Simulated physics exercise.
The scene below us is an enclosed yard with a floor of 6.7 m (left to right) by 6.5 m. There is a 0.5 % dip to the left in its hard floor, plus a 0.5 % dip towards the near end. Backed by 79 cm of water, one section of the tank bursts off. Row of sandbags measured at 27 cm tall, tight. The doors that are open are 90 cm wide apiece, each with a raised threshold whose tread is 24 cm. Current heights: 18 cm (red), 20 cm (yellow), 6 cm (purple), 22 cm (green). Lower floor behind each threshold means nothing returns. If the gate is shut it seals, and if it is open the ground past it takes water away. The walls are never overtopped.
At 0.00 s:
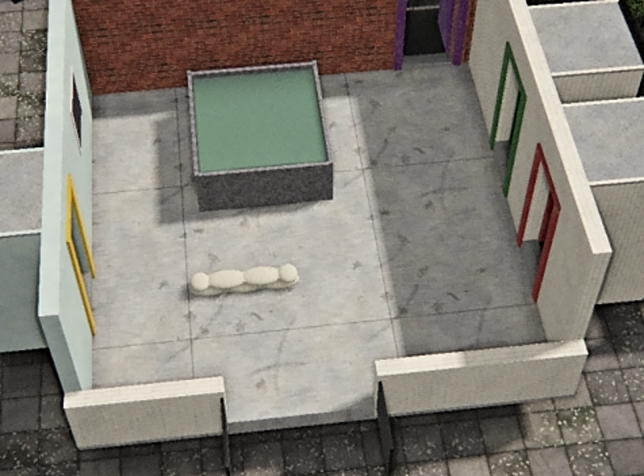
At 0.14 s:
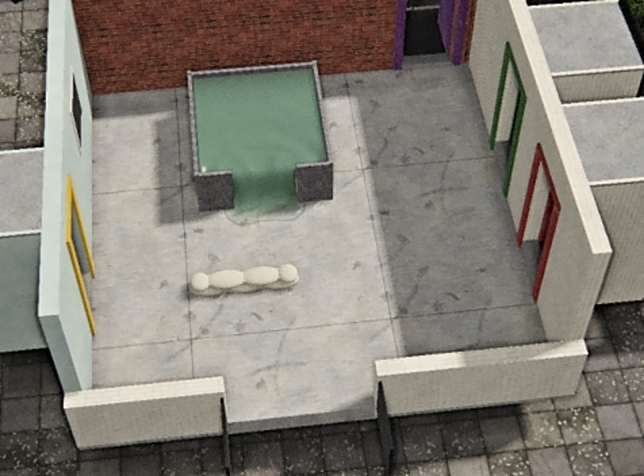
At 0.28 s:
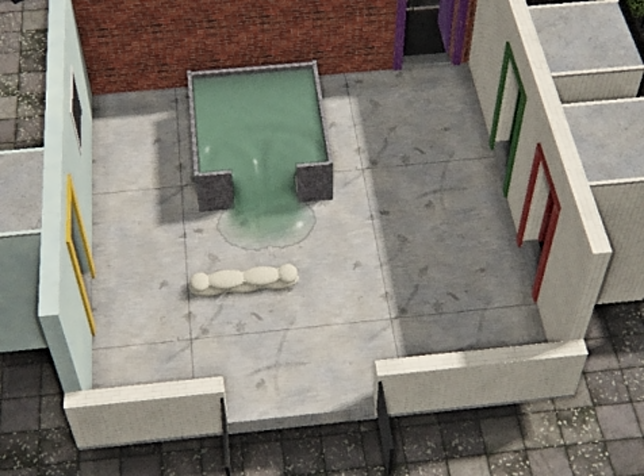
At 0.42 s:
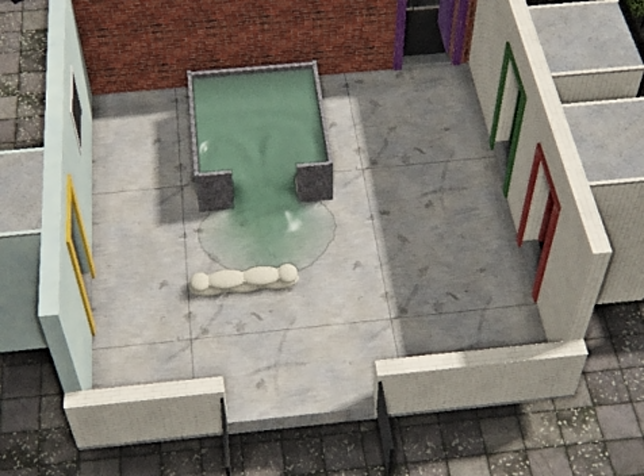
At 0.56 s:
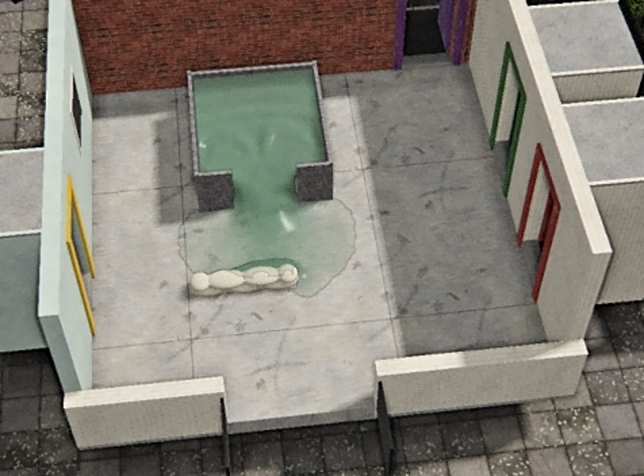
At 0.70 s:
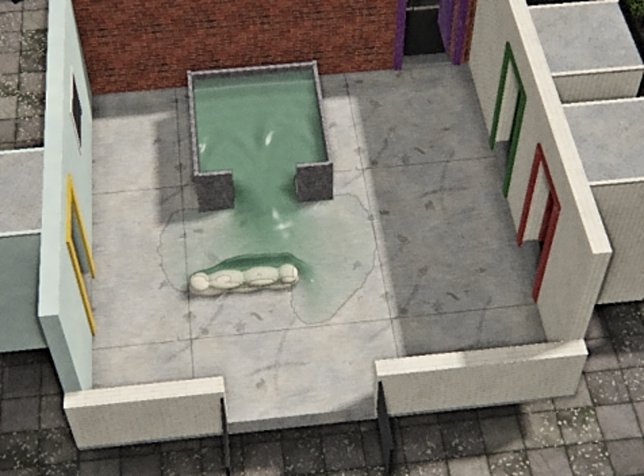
A walled yard with a pale concrete floor is seen from high above, its near wall broken by a gap, with a brick wall behind. A grey-rimmed tank of green water stands at the back, a short row of pale sandbags before it, a yellow-framed opening left, green and red ones right. The tank's front section gives way and water pours out, fanning across the floor and around the sandbags, while the camera stays still.
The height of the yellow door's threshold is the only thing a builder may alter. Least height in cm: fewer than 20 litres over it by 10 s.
Approx. 20 cm.
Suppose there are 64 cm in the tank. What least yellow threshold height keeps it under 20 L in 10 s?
You'd need a step of close to 16 cm.
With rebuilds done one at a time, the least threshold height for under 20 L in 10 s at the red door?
Red door - some 9.5 centimetres.
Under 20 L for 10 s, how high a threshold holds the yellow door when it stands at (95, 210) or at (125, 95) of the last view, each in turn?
In turn: Roughly 8.5 cm, roughly 9.0 cm.
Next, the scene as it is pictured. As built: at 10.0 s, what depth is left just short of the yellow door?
About 8.5 centimetres.
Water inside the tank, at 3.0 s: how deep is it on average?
Mean depth: Approx. 38 cm.
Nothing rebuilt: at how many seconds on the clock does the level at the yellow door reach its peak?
The level tops out around 1.6 s.
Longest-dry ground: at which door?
It's the purple door.
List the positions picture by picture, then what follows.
The first frame shows the tank at (258, 120) is whole and still, 79 cm deep; the yellow door at (82, 263) is dry.
In the second frame, the front is at (240, 221), 0.3 m from the gap at (265, 193); 0.3 m2 of floor is wet, 79 cm left at the back.
In the third frame, the gap is at (266, 193), the front 0.8 m out at (247, 244); the back of the tank holds 79 cm.
In the fourth frame, the gap is at (266, 194), the front 1.4 m out at (254, 275); the back of the tank holds 79 cm.
In the fifth frame, water pours out at (266, 193) and has run 1.8 m, to (311, 291); about 6 cm deep outside, 75 cm at the back.
In the sixth frame, water pours out at (266, 193) and has run 2.3 m, to (322, 316); about 5 cm deep outside, 67 cm at the back; the yellow door at (82, 263), 3.2 m from the gap, is still 1.3 m from the nearest water.
After 1.4 s water covers 30 % of the floor, deepest (48 cm) near (269, 270); 18 cm at the yellow door, 0 litres in over its 20 cm threshold.
After 3.0 s water covers 55 % of the floor, deepest (34 cm) near (540, 363); 21 cm at the yellow door, 14 litres in over its 20 cm threshold.
After 10.0 s water covers 95 % of the floor, deepest (12 cm) near (257, 271); 9 cm at the yellow door, 17 litres in over its 20 cm threshold.
At the yellow door as built, the water arrived by 1.3 s and peaked near 27 cm at 1.6 s.
Run again over the same 10 s with other heights there, 52 litres in over 16 cm, 10 litres over 21.5 cm. The limit of 20 litres is kept from about 20 cm up.
